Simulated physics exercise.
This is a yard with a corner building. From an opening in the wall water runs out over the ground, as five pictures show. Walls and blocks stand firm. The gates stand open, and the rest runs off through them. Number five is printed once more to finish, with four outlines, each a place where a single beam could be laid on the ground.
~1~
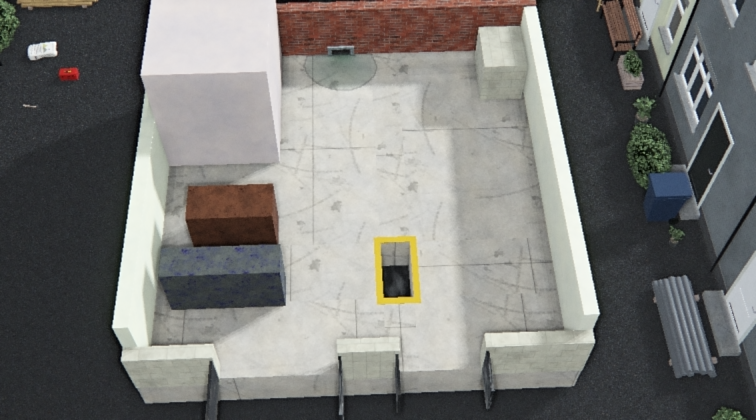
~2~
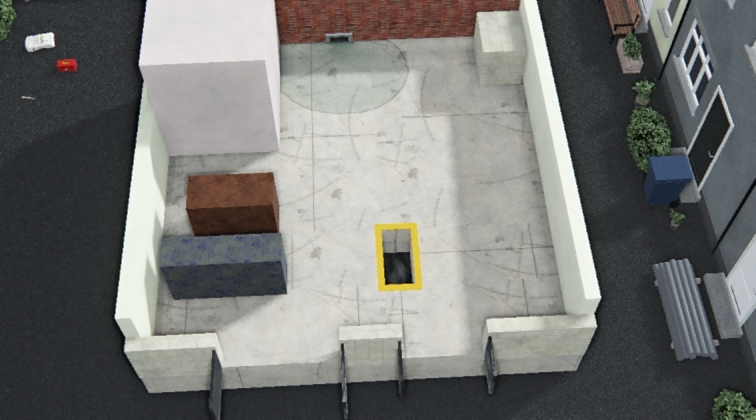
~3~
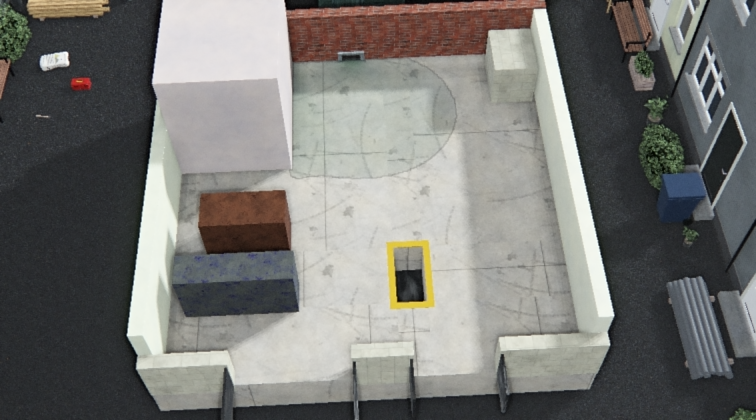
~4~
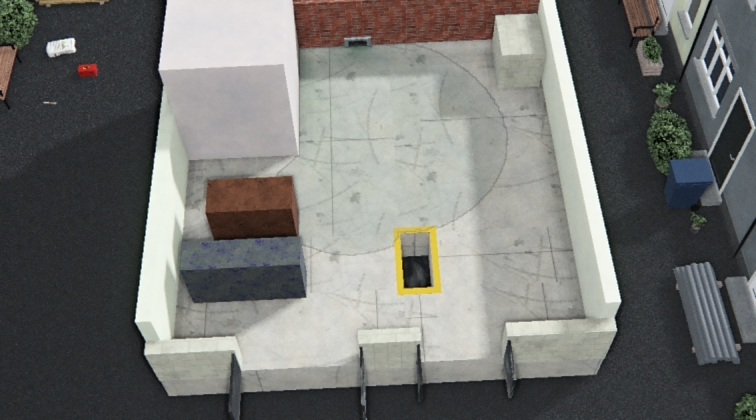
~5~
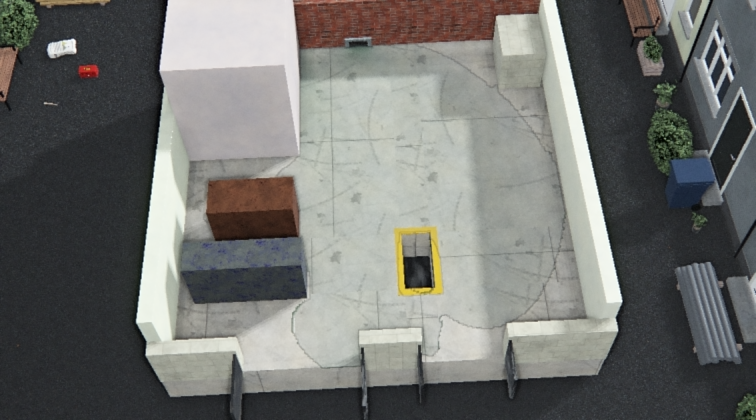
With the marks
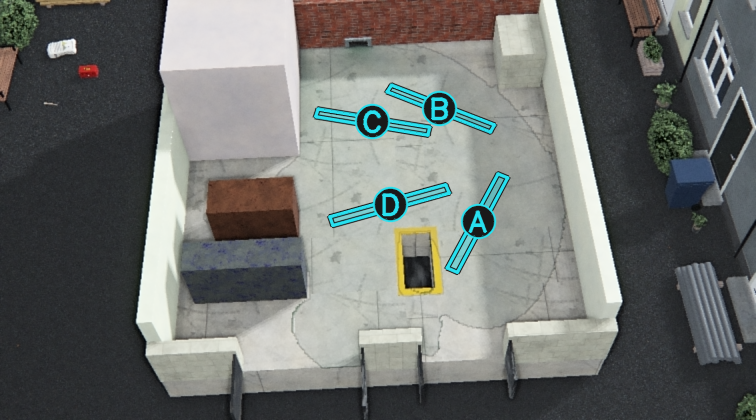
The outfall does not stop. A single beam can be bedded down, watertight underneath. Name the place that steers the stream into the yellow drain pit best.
Position A.
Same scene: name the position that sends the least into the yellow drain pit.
D it is.
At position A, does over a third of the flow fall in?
Yes, it does.
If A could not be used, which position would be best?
B it is.
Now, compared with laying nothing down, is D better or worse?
Worse.
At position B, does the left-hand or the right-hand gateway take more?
More leaves on the right.
In cyan, A from (452, 270) to (502, 175); B from (389, 88) to (492, 128); C from (316, 112) to (428, 131); D from (331, 221) to (447, 188).
With A, about 51 % of the stream goes into the yellow drain pit, about 49 % out by the gates.
With B, about 23 % of the stream goes into the yellow drain pit, about 77 % out by the gates.
With C, about 11 % of the stream goes into the yellow drain pit, about 88 % out by the gates.
With D, about 3 % of the stream goes into the yellow drain pit, about 97 % out by the gates.
